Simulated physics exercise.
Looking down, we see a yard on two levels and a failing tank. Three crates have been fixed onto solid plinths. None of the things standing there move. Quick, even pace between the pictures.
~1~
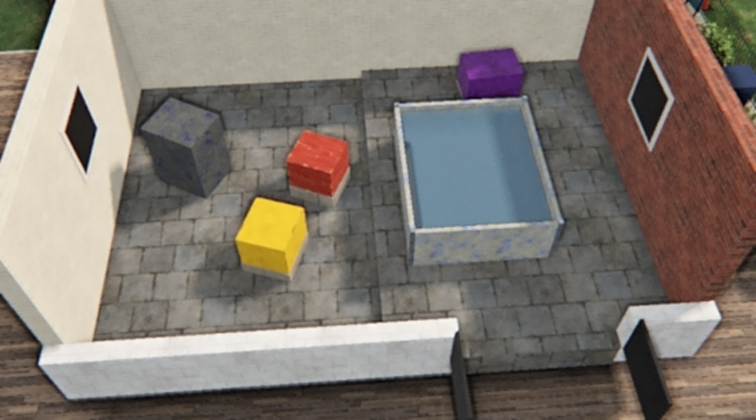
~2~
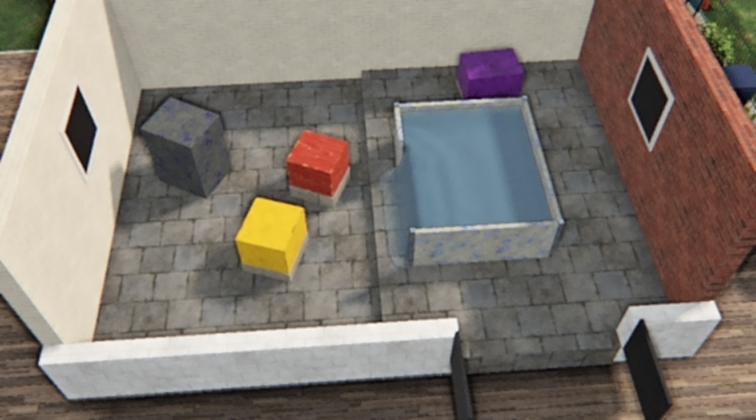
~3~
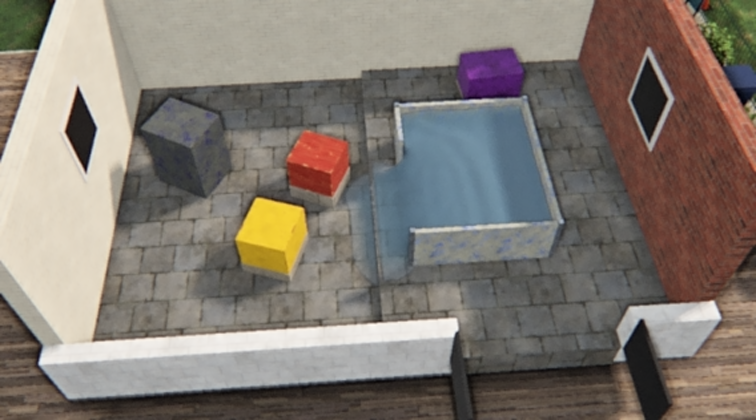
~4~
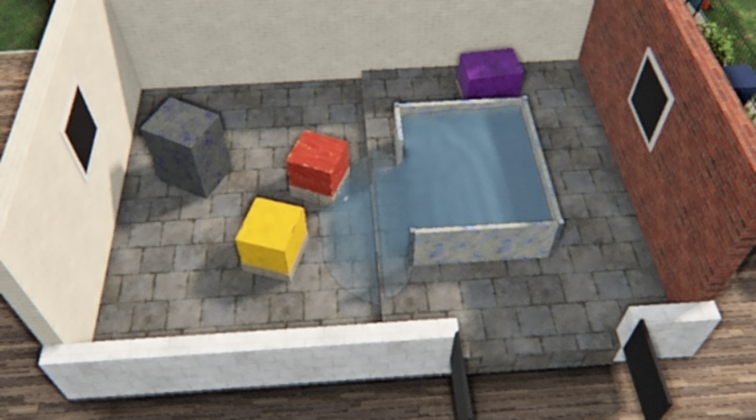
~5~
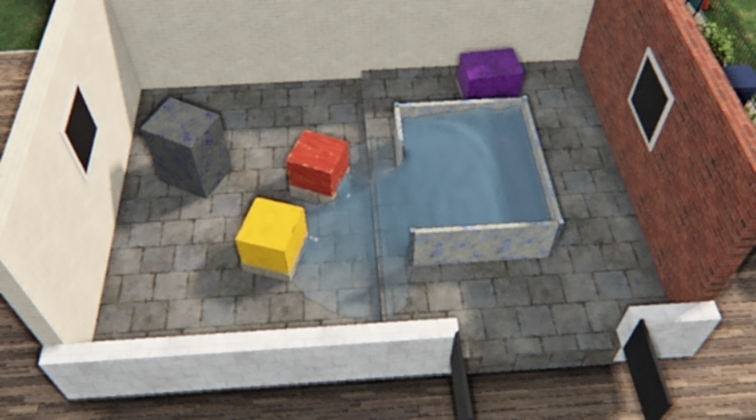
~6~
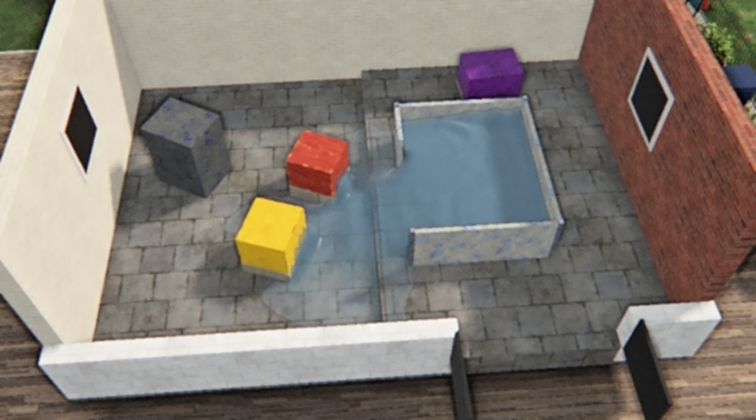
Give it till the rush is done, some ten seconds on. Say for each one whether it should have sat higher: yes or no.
Yellow crate - yes; purple crate - no; red crate - yes.
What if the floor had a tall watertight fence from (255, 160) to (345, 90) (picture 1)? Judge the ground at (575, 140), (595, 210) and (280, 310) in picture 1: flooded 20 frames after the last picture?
First unwetted, then unwetted, then inundated.
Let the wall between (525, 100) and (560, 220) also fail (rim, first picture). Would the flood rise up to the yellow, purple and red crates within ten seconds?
The yellow crate is not reached; the purple crate is reached; the red crate is not reached.
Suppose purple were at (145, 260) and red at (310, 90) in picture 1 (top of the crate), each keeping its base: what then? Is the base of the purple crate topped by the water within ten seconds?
Well, the purple one goes wet in the end.
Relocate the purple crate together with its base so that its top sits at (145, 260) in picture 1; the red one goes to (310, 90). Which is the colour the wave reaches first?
Yellow crate.
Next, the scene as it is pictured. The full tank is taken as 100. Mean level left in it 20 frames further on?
My reading is roughly 28 in a hundred.
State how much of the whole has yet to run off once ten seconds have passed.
That comes to around 100 in a hundred.
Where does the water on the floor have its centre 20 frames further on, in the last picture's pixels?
My pick is pixel (315, 224).
A moment on, water covers 30 % of the floor; the yellow crate water round its plinth, the purple crate not reached, the red crate water round its plinth.
Next, water covers 45 % of the floor; the yellow crate water round its plinth, the purple crate not reached, the red crate water round its plinth.
Then, water covers 60 % of the floor; the yellow crate water round its plinth, the purple crate not reached, the red crate water round its plinth.
Later, water covers 60 % of the floor; the yellow crate water round its plinth, the purple crate not reached, the red crate water round its plinth.
In the end, water covers 55 % of the floor; the yellow crate was topped, the purple crate stayed above the water, the red crate was topped.
